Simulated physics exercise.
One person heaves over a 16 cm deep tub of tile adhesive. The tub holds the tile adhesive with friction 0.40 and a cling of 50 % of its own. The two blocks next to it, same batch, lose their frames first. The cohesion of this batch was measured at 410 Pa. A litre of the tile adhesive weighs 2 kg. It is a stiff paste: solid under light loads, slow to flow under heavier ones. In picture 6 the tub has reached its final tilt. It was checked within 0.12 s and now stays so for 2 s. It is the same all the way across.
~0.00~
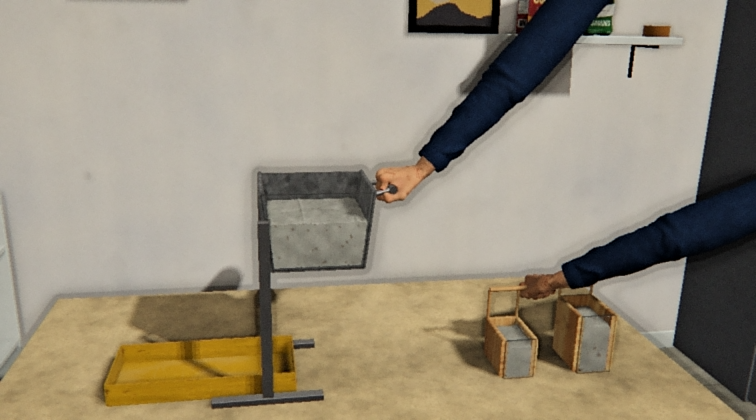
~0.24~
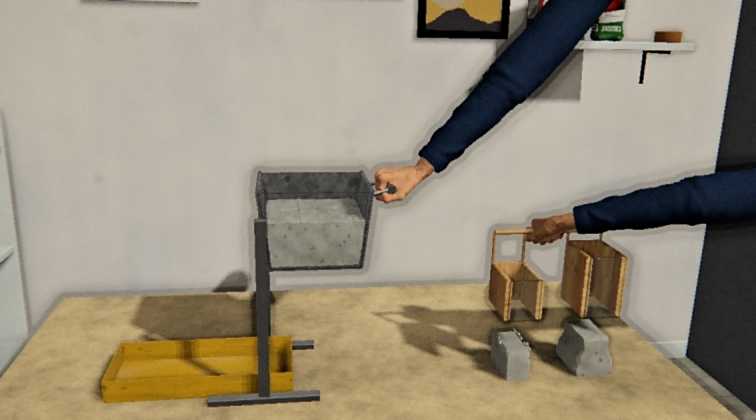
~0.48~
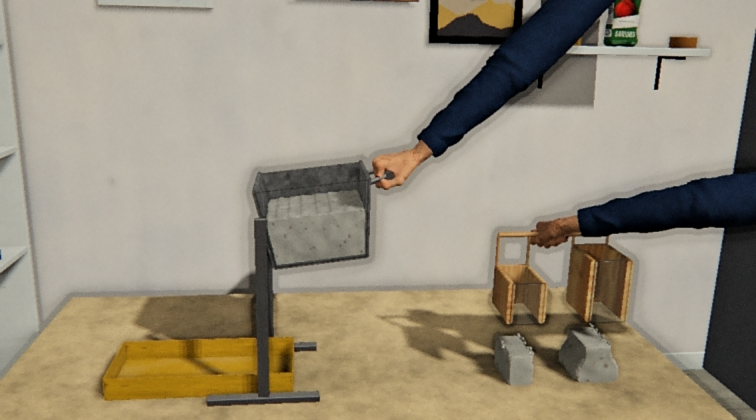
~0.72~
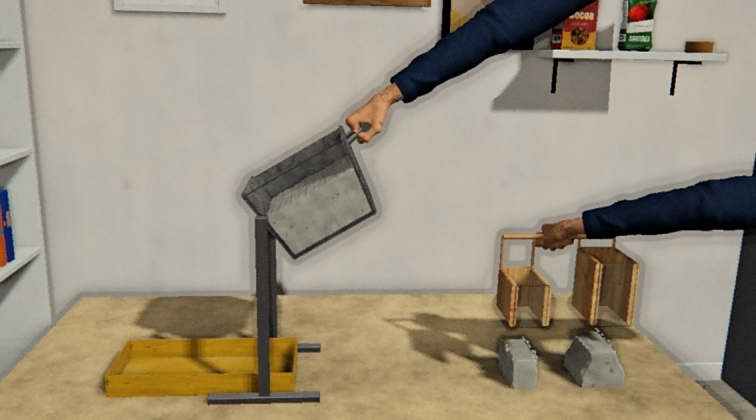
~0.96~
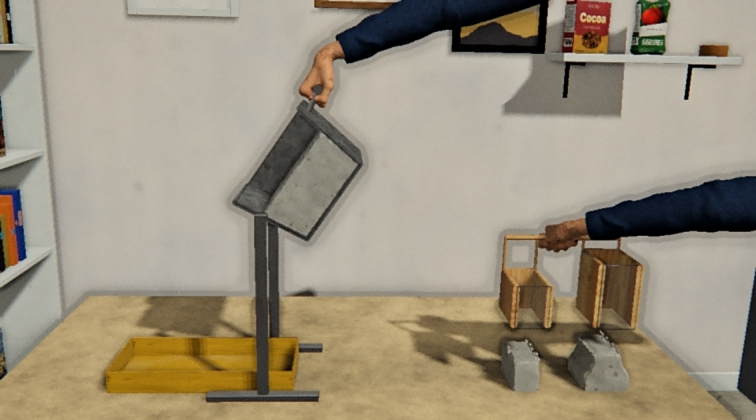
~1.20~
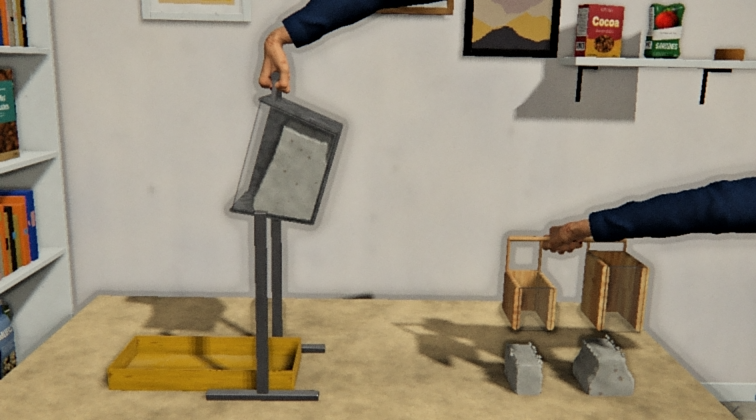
We see one hand lift two small wooden moulds off two grey blocks, which sag slightly, before another hand tilts a stand-mounted tub of grey material steeply leftward above a yellow tray while the material stays inside.
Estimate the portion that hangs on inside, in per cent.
It comes to some 100 %.
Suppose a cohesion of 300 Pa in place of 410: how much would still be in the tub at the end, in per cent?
In that case some 80 per cent.
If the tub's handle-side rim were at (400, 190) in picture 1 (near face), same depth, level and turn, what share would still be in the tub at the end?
Then about 75 %.
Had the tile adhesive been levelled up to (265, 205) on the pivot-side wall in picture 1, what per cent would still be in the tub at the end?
In that case some 65 per cent.
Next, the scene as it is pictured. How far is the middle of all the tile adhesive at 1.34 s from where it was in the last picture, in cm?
Roughly 2 cm.
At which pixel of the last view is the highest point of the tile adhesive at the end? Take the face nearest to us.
At about (269, 148).
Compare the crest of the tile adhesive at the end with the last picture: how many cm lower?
Some 4 cm.
By 1.34 s, the tub is at 74 degrees and holds 100 %.
By 1.51 s, the tub is at 74 degrees and holds 100 %.
By 1.68 s, the tub is at 74 degrees and holds 100 %.
By 1.85 s, the tub is at 74 degrees and holds 100 %.
By 3.20 s, at the end, the tub is at 74 degrees and holds 100 %.
